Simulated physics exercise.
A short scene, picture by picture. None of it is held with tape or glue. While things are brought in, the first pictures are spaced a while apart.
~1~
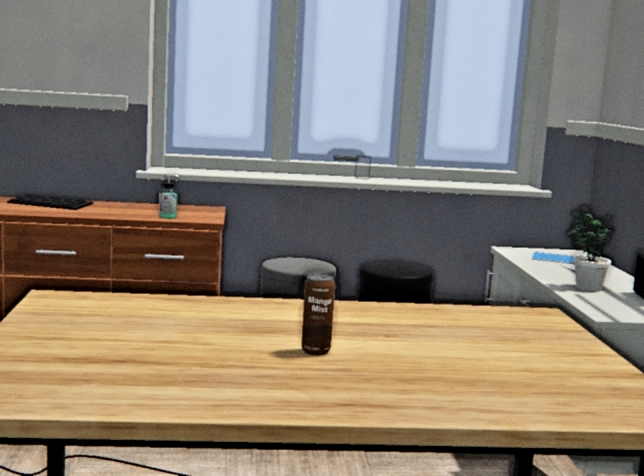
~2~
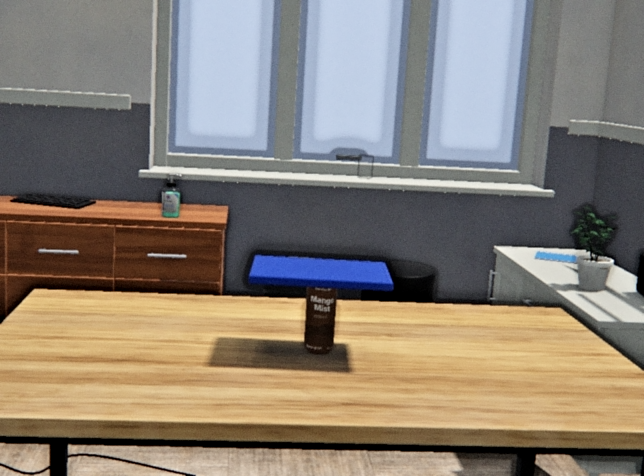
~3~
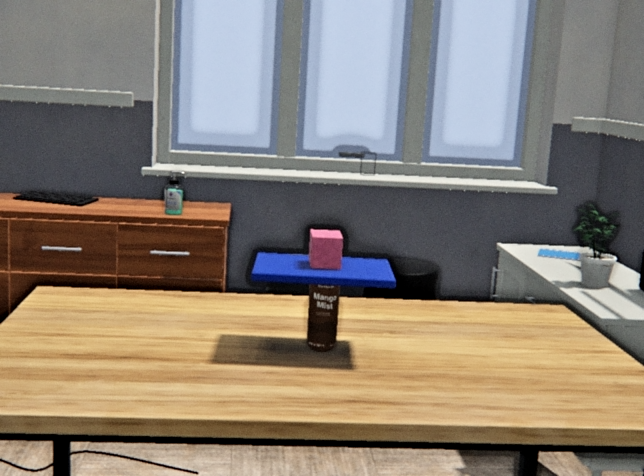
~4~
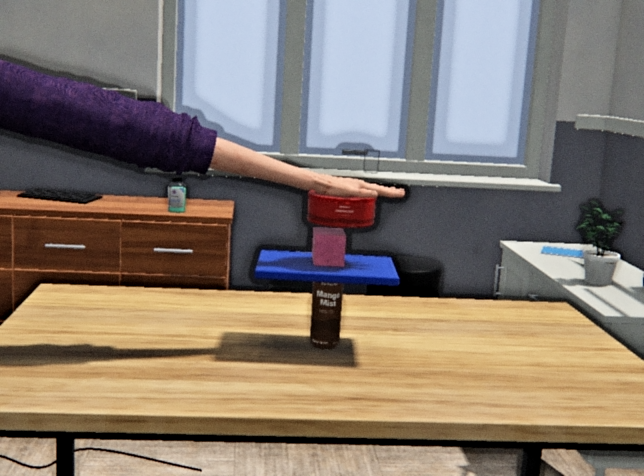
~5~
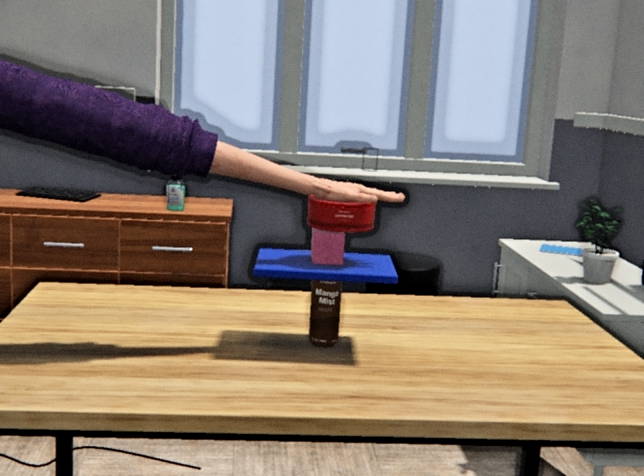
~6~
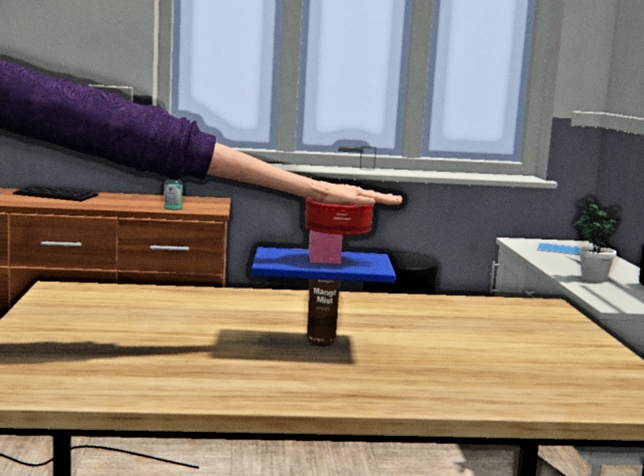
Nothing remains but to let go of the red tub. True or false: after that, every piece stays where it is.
True.
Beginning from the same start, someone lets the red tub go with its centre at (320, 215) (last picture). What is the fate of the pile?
Observed: Pile steady.
Then, 0.30 s after the last picture, nothing has stirred.
Then, 0.80 s after the last picture, red tub resting near (339, 215).
At rest, all 4 in place. Seen from the same camera at the end, red tub near (339, 215). The pile holds.
